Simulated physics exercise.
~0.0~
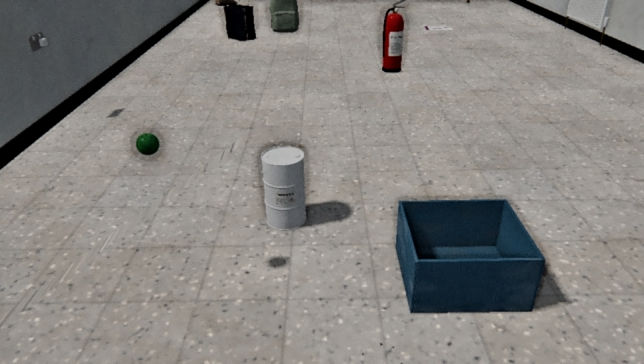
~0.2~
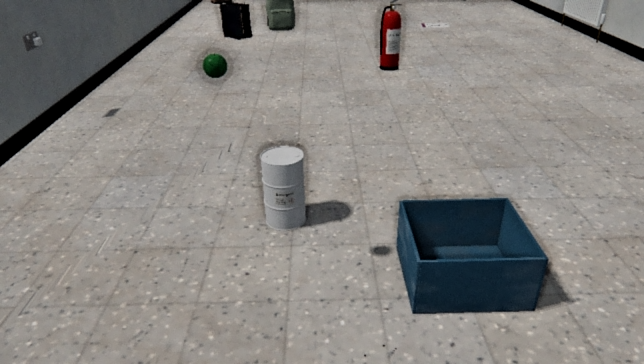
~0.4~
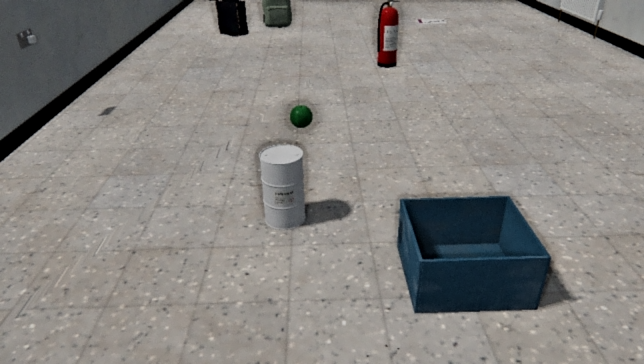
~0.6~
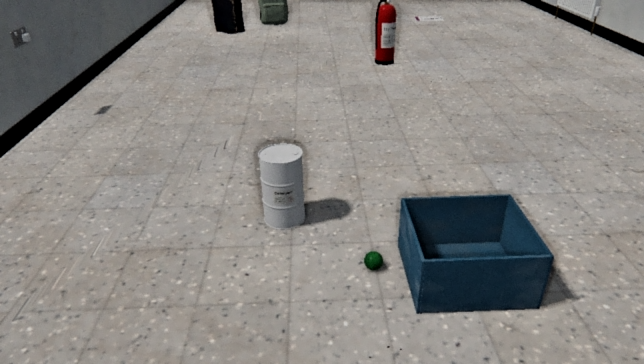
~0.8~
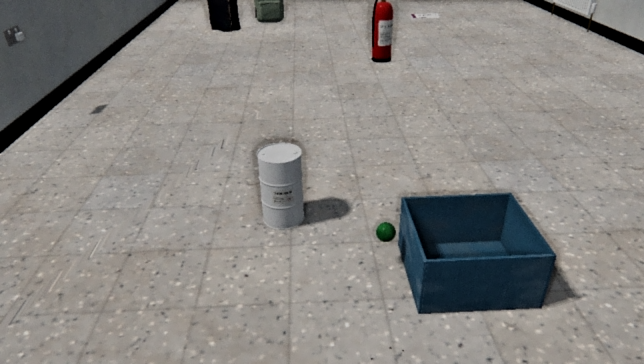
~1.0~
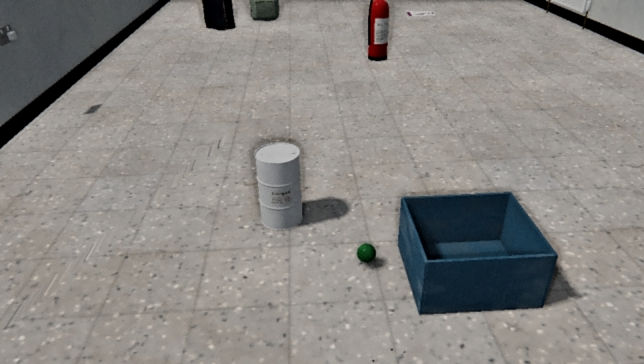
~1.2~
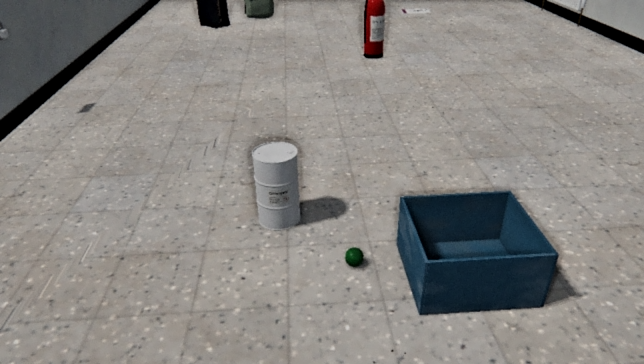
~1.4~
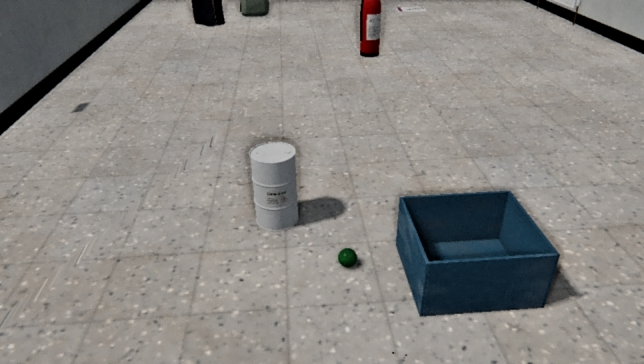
In this clip, a green ball arcs rightward through the air past a white canister toward an empty blue box, drops just left of the box, bounces slightly, then drifts back left and rests on the floor outside it while the canister stays standing.
